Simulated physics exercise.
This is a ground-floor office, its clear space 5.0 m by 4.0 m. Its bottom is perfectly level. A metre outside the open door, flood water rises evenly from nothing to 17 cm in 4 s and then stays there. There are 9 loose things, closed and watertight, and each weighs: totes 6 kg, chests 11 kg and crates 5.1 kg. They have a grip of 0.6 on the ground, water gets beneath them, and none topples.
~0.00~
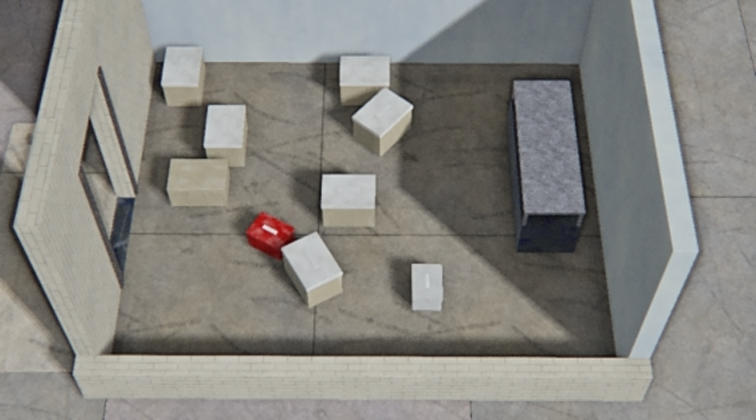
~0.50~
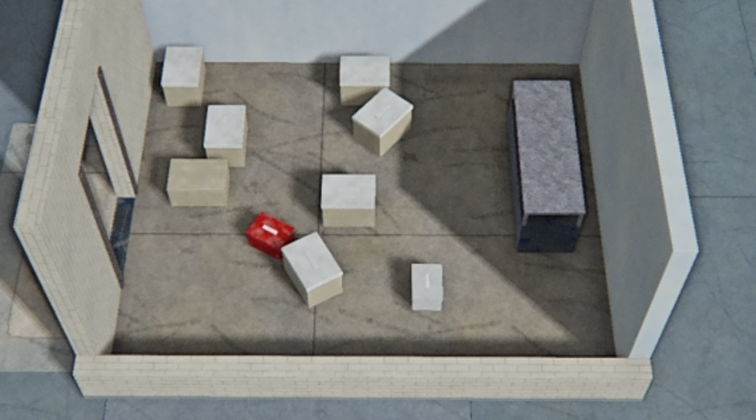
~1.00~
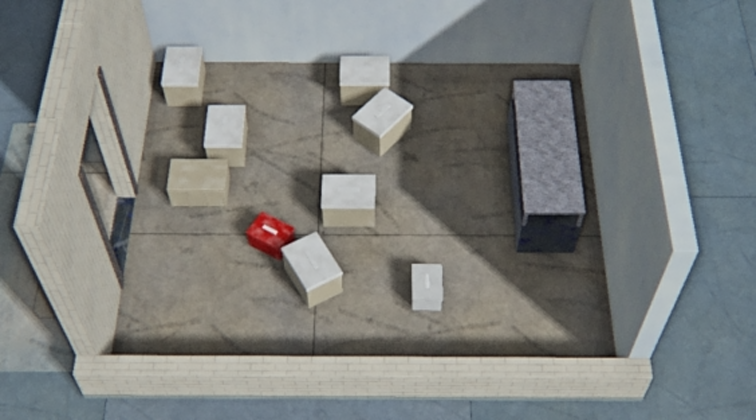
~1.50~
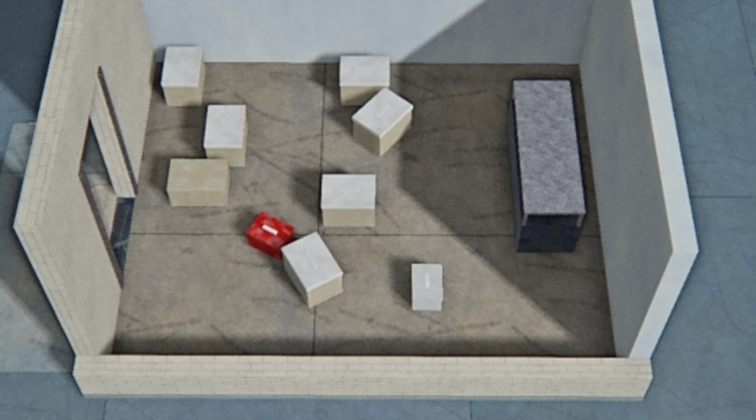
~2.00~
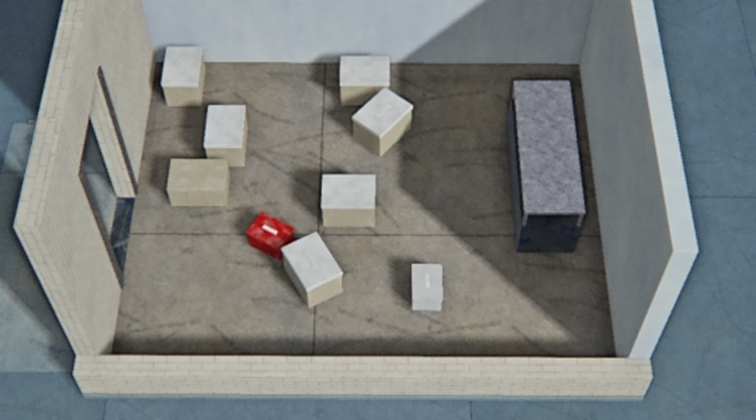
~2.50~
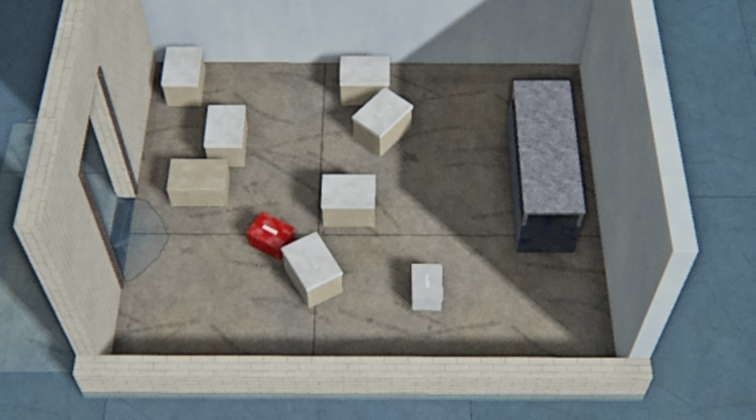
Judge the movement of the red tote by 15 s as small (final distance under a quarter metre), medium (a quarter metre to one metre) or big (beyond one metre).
It is big.
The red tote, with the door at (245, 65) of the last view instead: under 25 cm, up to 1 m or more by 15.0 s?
That would leave the red tote a long way off.
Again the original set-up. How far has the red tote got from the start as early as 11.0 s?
It is about 300 cm out of place by then.
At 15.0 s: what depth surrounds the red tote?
Depth approx. 7 cm.
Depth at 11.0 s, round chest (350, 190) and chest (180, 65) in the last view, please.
About 7 and 5 cm.
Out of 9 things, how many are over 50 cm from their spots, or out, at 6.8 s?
I get 2.
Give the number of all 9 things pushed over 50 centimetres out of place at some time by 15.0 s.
The total is 7.
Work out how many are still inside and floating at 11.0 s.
5 of them.
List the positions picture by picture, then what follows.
The red tote at (270, 230) rests on the ground; water covers 0.0 m2; 0 of 9 have shifted, in the first frame.
The red tote at (270, 230) rests on the ground; 0.0 m2 under water; 0 of 9 have shifted, in the second frame.
The red tote at (270, 230) rests on the ground; 0.0 m2 under water; 0 of 9 have shifted, in the third frame.
The red tote at (270, 230) rests on the ground; 0.0 m2 under water; 0 of 9 have shifted, in the fourth frame.
The red tote at (270, 230), on the bottom; 0.0 m2 under water; 0 of 9 have shifted, in the fifth frame.
The red tote at (270, 230) rests on the ground; 0.3 m2 under water; 0 of 9 have shifted, in the sixth frame.
After 3.5 s the red tote is near (270, 230), 0.0 m from its start, aground; 0 afloat.
After 6.8 s the red tote is near (414, 236), 1.5 m from its start, aground; 0 afloat.
After 11.0 s the red tote is near (562, 279), 3.0 m from its start, afloat; 5 afloat.
After 15.0 s the red tote is near (586, 250), 3.2 m from its start, afloat; 7 afloat.
